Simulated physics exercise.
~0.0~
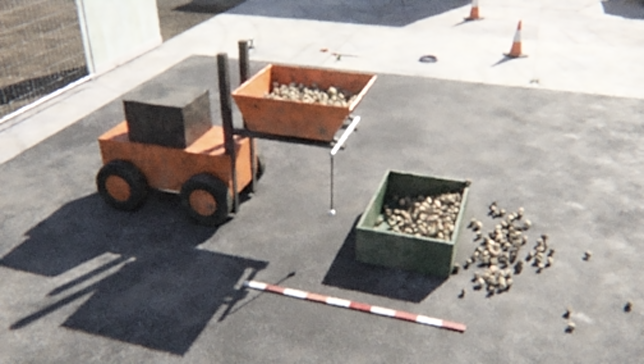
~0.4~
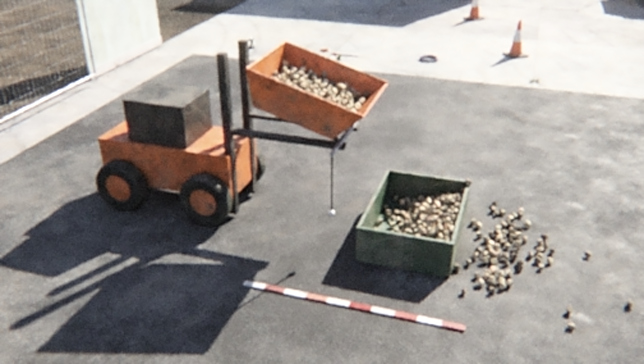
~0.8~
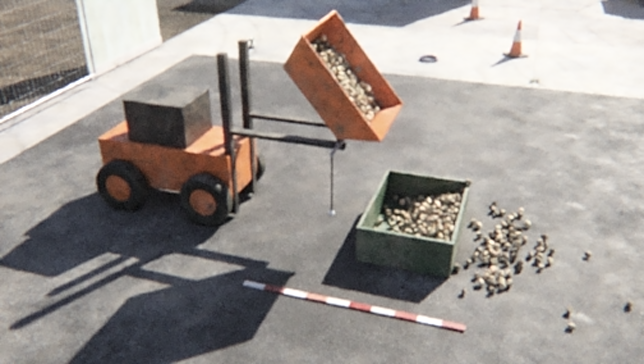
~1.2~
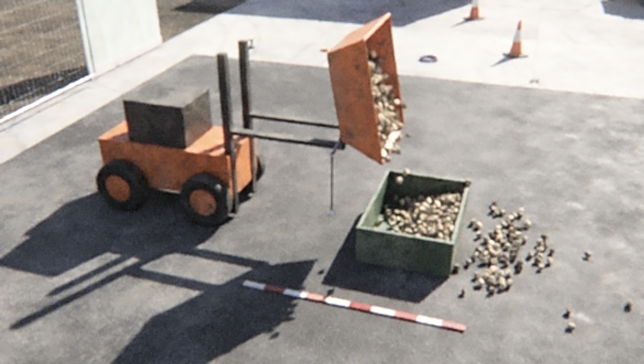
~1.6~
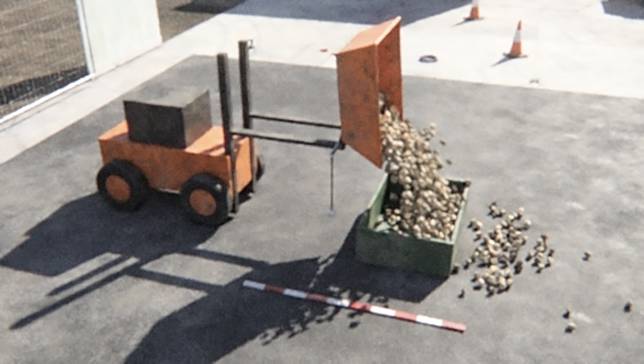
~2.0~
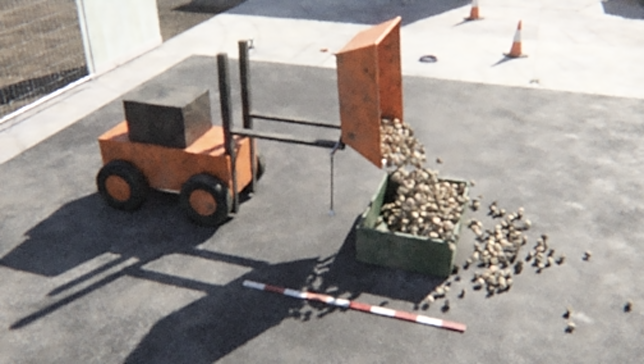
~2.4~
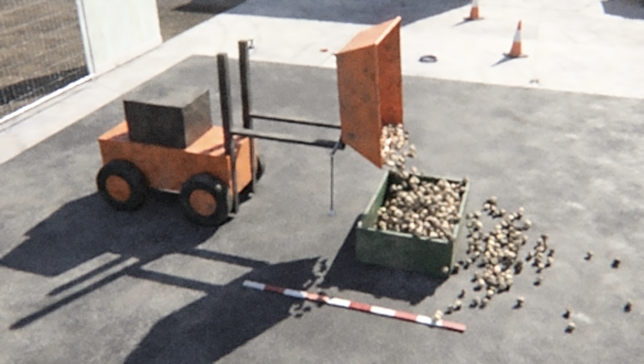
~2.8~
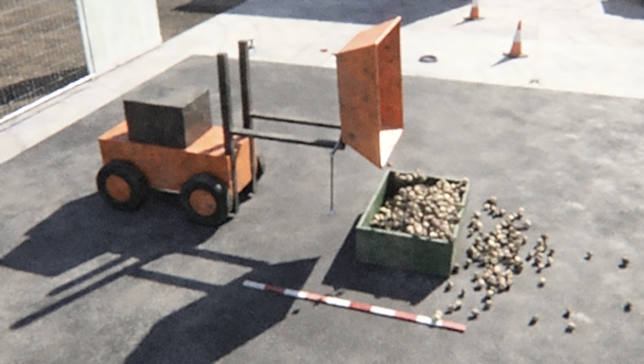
Orange forklift tipping a skip of stones into a green bin, heaping it as a few spill beside, skip ending empty.
